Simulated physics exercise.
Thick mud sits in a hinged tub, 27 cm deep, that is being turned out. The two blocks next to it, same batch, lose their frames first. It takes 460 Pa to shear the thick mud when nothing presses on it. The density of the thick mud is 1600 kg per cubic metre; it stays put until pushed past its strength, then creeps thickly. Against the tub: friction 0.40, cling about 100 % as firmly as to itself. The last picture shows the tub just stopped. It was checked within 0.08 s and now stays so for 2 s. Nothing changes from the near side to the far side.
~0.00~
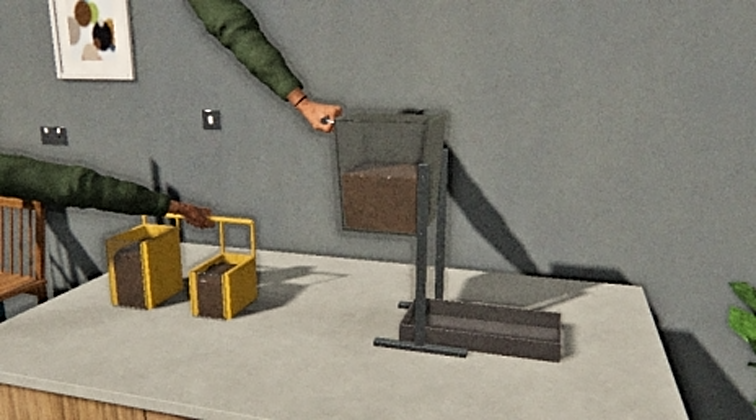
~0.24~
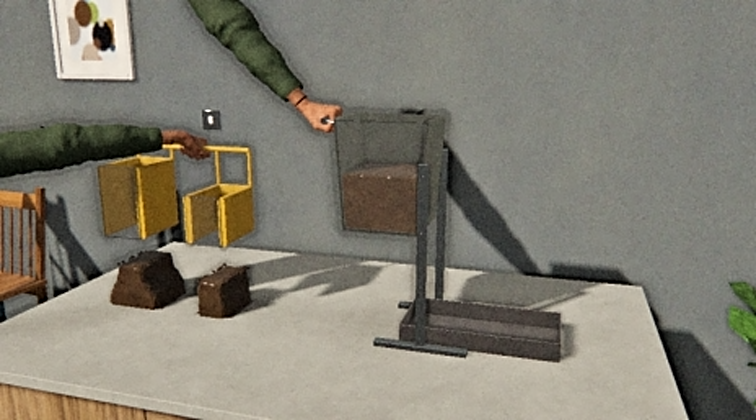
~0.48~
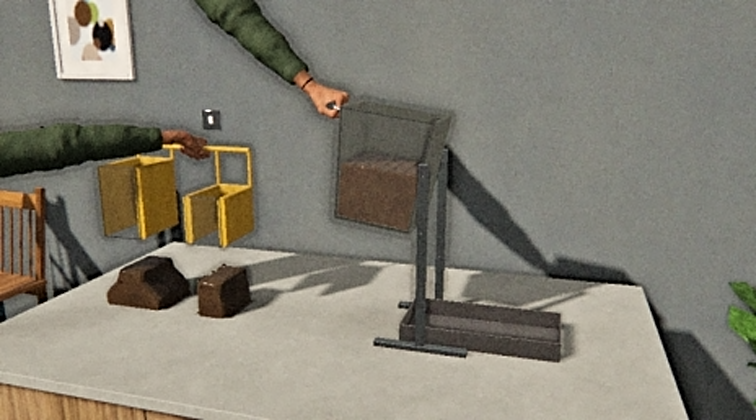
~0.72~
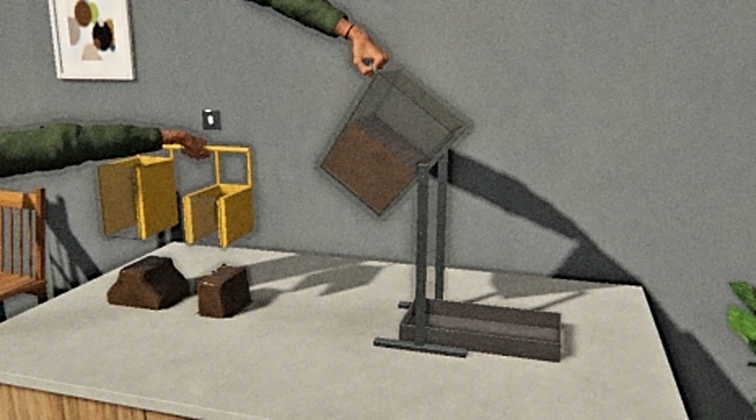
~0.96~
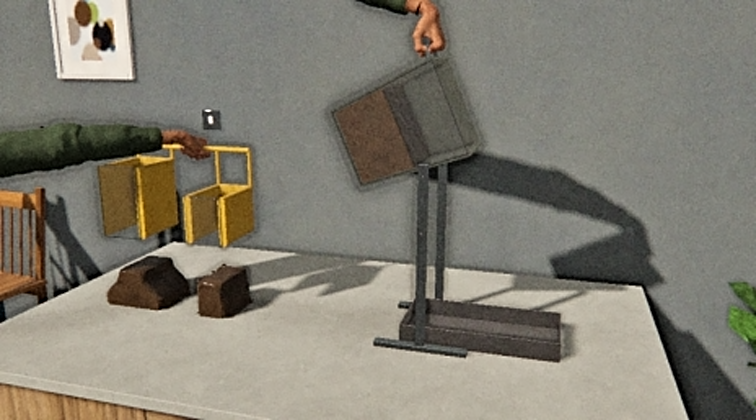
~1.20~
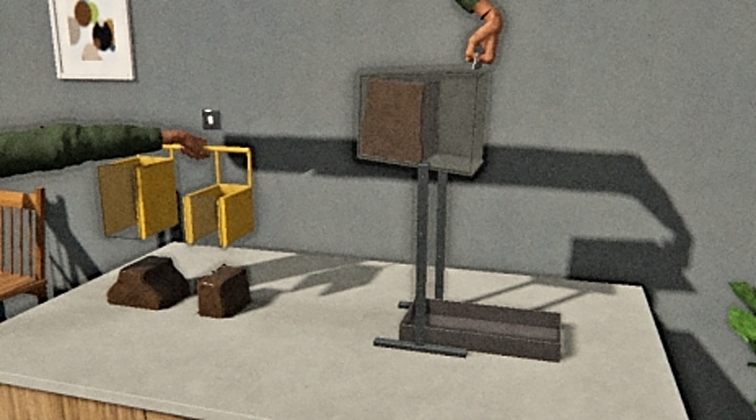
The footage shows one hand lifting yellow moulds off two brown mud blocks, the larger left one slumping slightly, then another hand turning a clear hinged tub clockwise onto its side, the mud inside turning with it.
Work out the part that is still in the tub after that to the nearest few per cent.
About 82 %.
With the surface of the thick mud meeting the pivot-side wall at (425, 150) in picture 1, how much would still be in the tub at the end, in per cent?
Then about 55 %.
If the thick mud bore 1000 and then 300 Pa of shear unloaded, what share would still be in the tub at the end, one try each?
In that order: 100 %, 60 %.
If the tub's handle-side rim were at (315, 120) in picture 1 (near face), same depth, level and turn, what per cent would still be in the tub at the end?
In that case some 60 per cent.
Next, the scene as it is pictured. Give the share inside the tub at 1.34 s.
About 100 %.
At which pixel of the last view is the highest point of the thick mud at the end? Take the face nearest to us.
Around (381, 122).
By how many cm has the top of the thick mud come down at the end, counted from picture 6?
Some 10 cm.
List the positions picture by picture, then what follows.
In the first frame, handle-side rim at (337, 119), tilt 0 degrees; crest of the thick mud at (421, 178); block heights 17 cm, 11 cm (left to right).
In the second frame, handle-side rim at (337, 119), tilt 0 degrees; crest of the thick mud at (421, 178); block heights 13 cm, 11 cm (left to right).
In the third frame, handle-side rim at (344, 107), tilt 8 degrees; crest of the thick mud at (347, 164); block heights 12 cm, 11 cm (left to right).
In the fourth frame, handle-side rim at (380, 73), tilt 37 degrees; crest of the thick mud at (355, 124); block heights 12 cm, 11 cm (left to right).
In the fifth frame, handle-side rim at (434, 61), tilt 67 degrees; crest of the thick mud at (383, 91); block heights 12 cm, 11 cm (left to right).
In the sixth frame, handle-side rim at (479, 74), tilt 92 degrees; crest of the thick mud at (372, 80); block heights 12 cm, 11 cm (left to right).
After 1.34 s, the tub is at 92 degrees and holds 100 %.
After 1.51 s, the tub is at 92 degrees and holds 97 %.
After 1.68 s, the tub is at 92 degrees and holds 89 %.
After 1.85 s, the tub is at 92 degrees and holds 83 %.
After 3.20 s, the tub is at 92 degrees and holds 82 %.
